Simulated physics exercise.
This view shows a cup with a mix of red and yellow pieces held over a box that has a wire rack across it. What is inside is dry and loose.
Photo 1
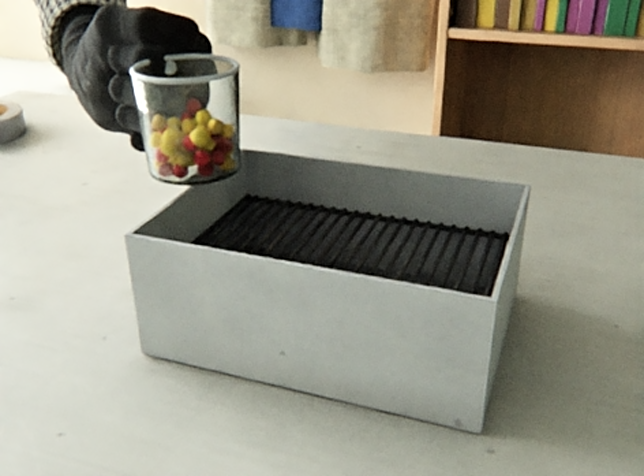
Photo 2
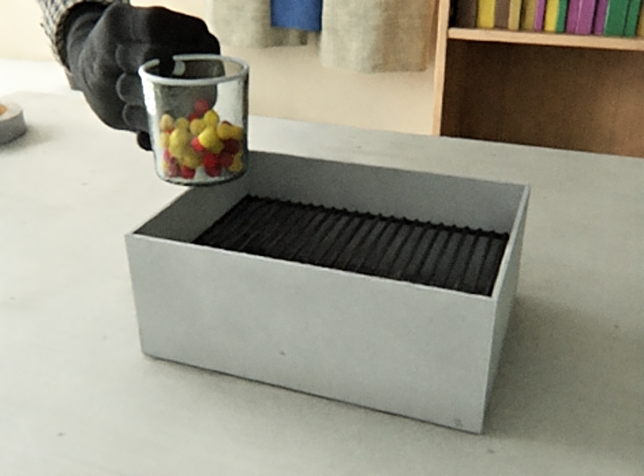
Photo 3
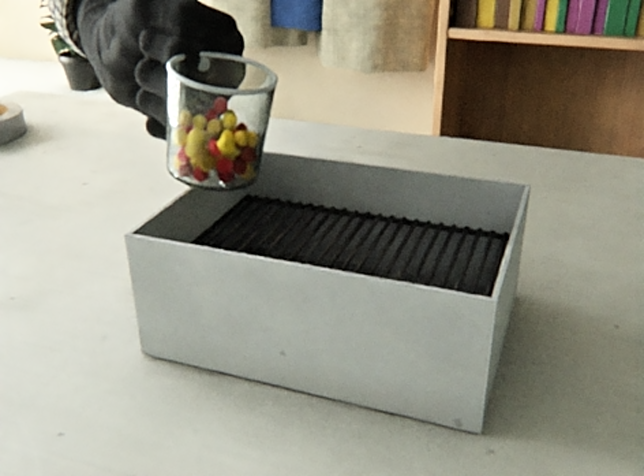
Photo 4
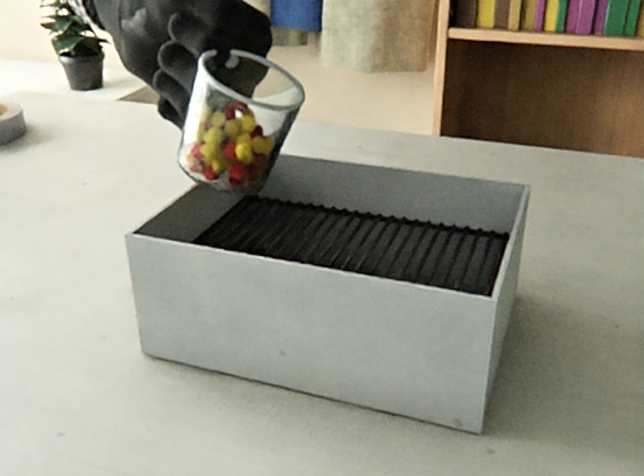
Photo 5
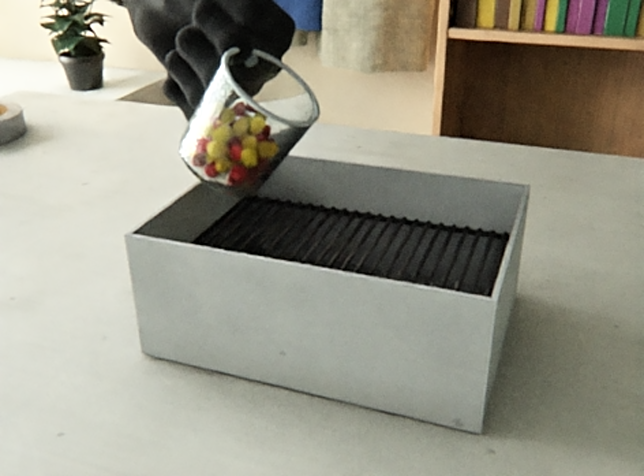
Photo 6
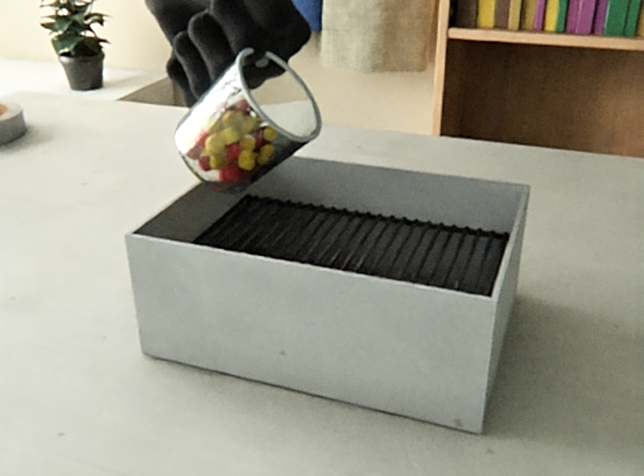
On a pale tabletop, a black-gloved hand holds a clear cup of red and yellow pieces above a gray box with a dark ridged rack inside, moves it a short way right, and gradually tilts it toward the right.
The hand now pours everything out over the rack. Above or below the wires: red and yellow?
Outcome: Red retained, yellow retained.
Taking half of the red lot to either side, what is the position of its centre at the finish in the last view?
Centre at rest: Approx. (309, 247).
Then, 0.28 s on from there, red ones, the whole lot in the cup; yellow ones, the whole lot in the cup.
Then, 0.63 s on from there, red ones, the whole lot in the cup; yellow ones, the whole lot in the cup.
Then, 1.01 s on from there, red ones, the bulk in the cup, near a quarter on or over the wires; yellow ones, the bulk in the cup, near a quarter on or over the wires.
In the end, red ones, the whole lot on the wires, none at all under the rack; yellow ones, the whole lot on the wires, none at all under the rack.
